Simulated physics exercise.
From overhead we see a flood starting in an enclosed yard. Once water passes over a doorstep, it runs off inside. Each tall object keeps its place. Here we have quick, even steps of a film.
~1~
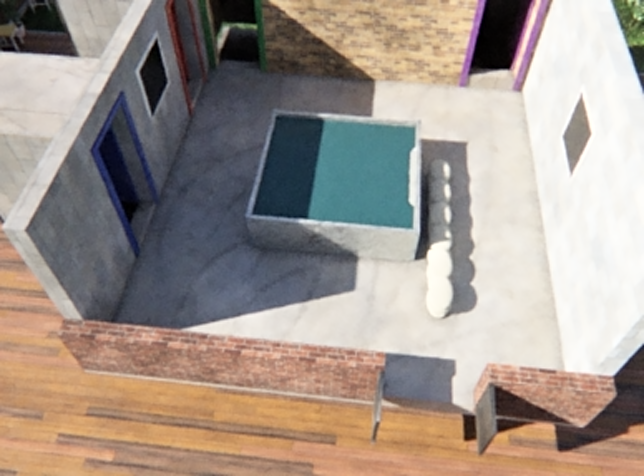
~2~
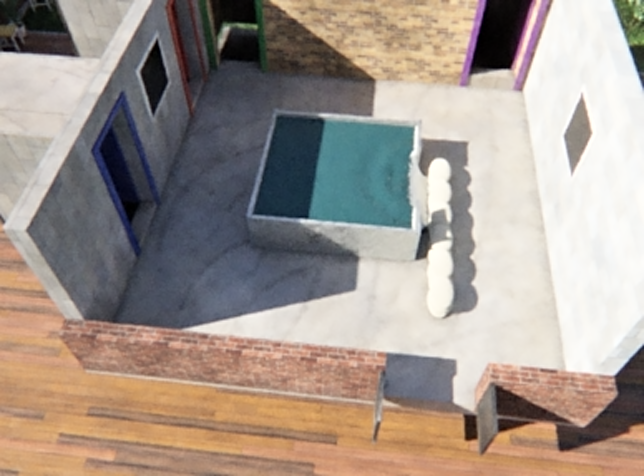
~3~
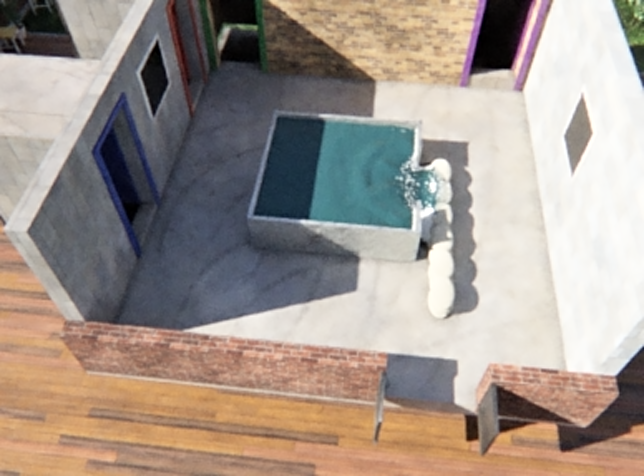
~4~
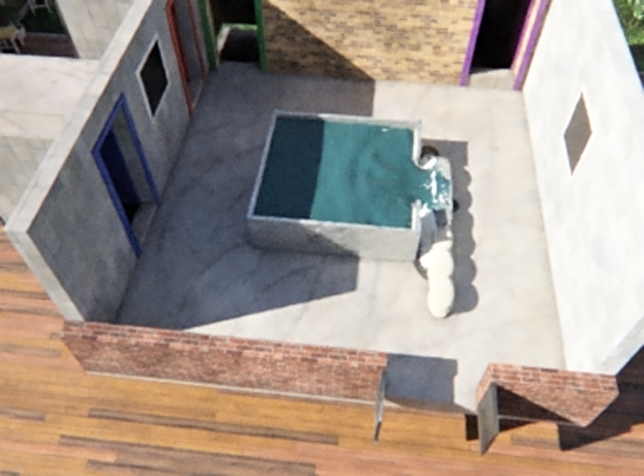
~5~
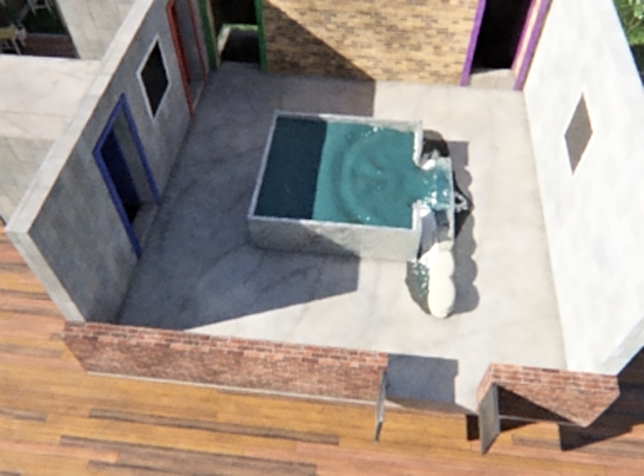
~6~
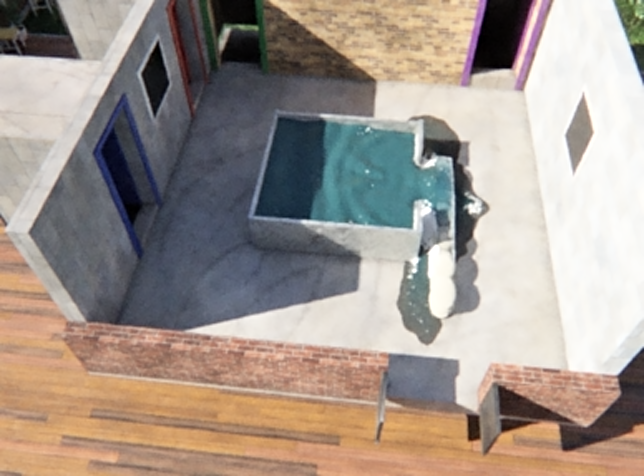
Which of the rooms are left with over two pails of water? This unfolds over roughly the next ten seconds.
Result: The green door is going to allow two buckets or less. The red door is going to allow two buckets or less. The blue door is going to allow two buckets or less. The purple door is going to allow two buckets or less.
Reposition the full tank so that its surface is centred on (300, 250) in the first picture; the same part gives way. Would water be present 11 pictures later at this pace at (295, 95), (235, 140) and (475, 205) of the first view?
Spared, spared, hit.
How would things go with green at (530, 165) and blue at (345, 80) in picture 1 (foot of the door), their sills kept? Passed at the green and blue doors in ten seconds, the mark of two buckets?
Result: Green ends up above; blue ends up below.
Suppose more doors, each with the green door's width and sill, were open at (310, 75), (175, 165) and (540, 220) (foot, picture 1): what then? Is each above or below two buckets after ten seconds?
Each in turn, the new doors: Remains within bounds, remains within bounds, breaks the limit.
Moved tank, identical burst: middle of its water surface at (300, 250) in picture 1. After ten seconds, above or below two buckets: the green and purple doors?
Door by door, the green door crosses the threshold, and the purple door remains beneath it.
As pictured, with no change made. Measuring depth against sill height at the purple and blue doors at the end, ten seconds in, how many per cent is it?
Near 40 and 30 per cent, in that order.
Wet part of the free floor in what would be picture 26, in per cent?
Roughly 45 percent.
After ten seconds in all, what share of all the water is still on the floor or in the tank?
My reckoning gives about 88 %.
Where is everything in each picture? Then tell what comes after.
In the first picture, still water in the open tank at (340, 170).
In the second picture, the front is at (424, 230), out from the gap at (413, 194).
In the third picture, water pours out at (414, 195) and has run to (428, 246).
In the fourth picture, the front is at (428, 275), out from the gap at (413, 194).
In the fifth picture, water pours out at (414, 192) and has run to (429, 306).
In the sixth picture, water pours out at (415, 192) and has run to (430, 333).
A moment on, water covers 30 % of the floor; the green door not reached, the red door not reached, the blue door not reached, the purple door not reached.
Next, water covers 40 % of the floor; the green door not reached, the red door not reached, the blue door not reached, the purple door wet at the sill, nothing in.
Then, water covers 45 % of the floor; the green door not reached, the red door not reached, the blue door not reached, the purple door wet at the sill, nothing in.
Later, water covers 75 % of the floor; the green door wet at the sill, nothing in, the red door wet at the sill, nothing in, the blue door wet at the sill, nothing in, the purple door wet at the sill, nothing in.
In the end, water covers 95 % of the floor; the green door under two buckets in, the red door wet at the sill, nothing in, the blue door wet at the sill, nothing in, the purple door wet at the sill, nothing in.
